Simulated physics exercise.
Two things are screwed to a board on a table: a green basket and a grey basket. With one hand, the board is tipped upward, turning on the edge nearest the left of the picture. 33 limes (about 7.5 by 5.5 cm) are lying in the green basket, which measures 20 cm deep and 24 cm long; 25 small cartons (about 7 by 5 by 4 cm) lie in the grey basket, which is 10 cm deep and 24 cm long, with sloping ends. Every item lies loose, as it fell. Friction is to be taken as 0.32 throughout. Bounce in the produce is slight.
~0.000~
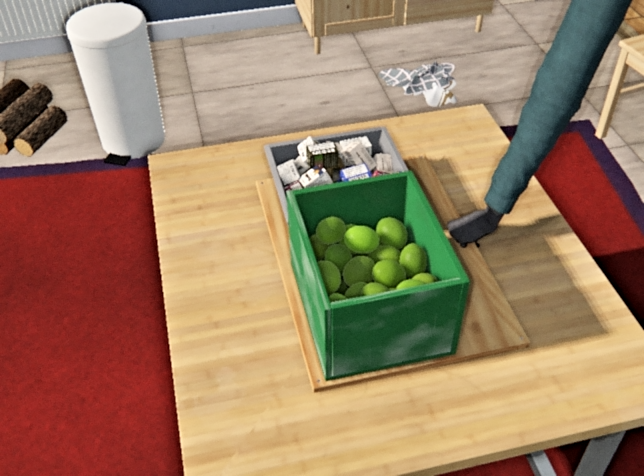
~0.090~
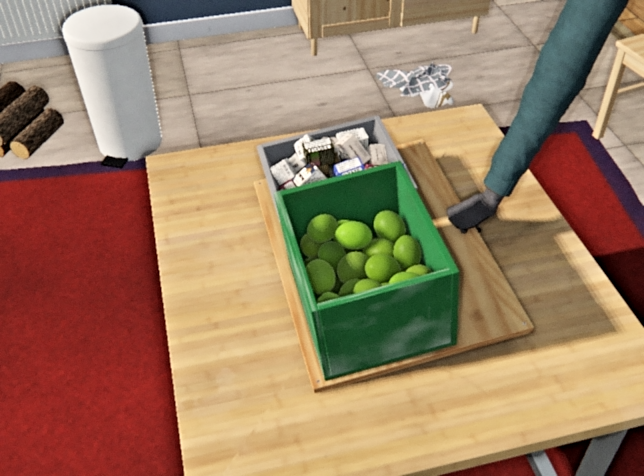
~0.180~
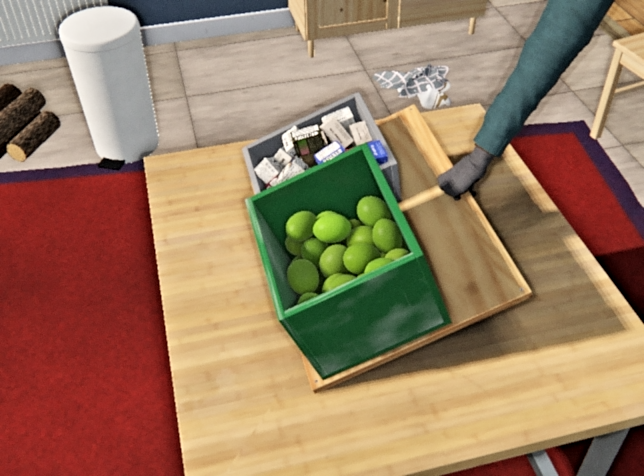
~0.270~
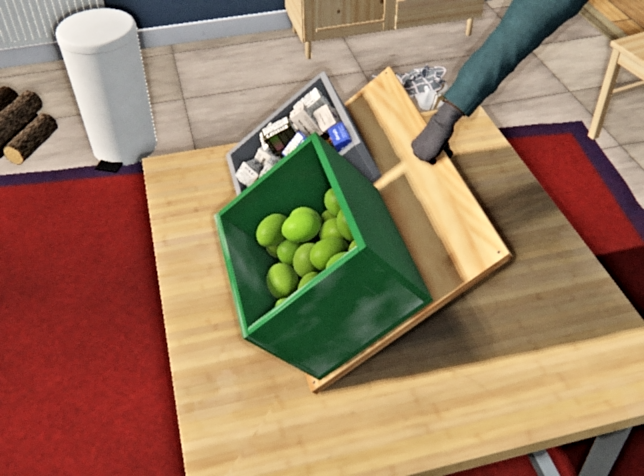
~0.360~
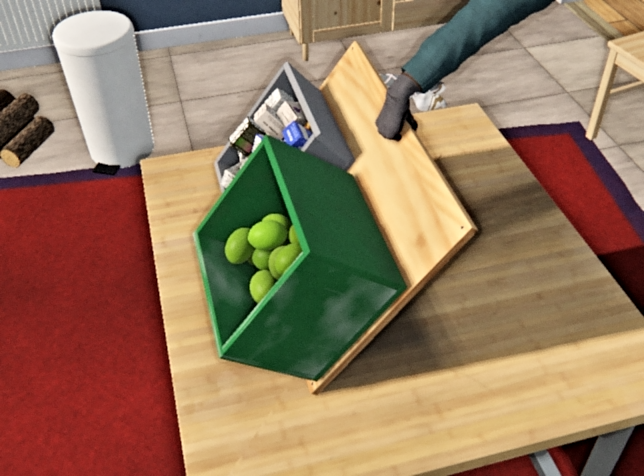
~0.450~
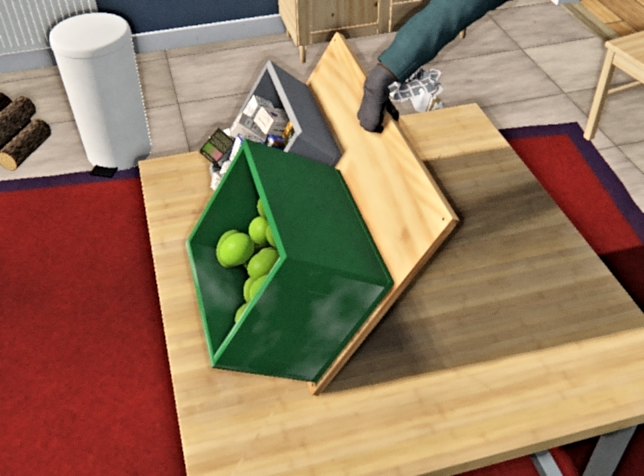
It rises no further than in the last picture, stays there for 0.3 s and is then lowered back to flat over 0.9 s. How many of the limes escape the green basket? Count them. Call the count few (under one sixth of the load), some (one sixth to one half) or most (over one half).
The count is few.
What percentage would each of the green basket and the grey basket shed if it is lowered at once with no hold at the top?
In that case you'd see green basket shed 0 percent of its load and grey basket shed 30 percent.
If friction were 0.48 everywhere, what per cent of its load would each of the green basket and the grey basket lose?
Green basket 0, grey basket 20 per cent.
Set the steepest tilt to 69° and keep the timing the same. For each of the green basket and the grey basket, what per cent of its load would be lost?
Then the green basket sheds 10 %, while the grey basket sheds 60 %.
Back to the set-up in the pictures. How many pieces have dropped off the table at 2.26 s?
The number is close to 2.
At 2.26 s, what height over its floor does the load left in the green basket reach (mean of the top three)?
Roughly 17 cm.
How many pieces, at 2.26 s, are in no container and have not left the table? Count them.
Count of pieces: About 5.
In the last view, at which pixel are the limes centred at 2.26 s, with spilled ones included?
Near (359, 278) in pixels.
After 0.74 s, tilt 58°; the green basket has all 33 and the grey basket is down by 5 of 25.
After 1.10 s, tilt 39°; the green basket has all 33 and the grey basket is down by 7 of 25.
After 1.61 s, tilt 0°; the green basket has all 33 and the grey basket is down by 7 of 25.
When it is over (at 2.26 s), the green basket has all 33 and the grey basket is down by 7 of 25. Asked share, 0 of 33, 0 per cent.
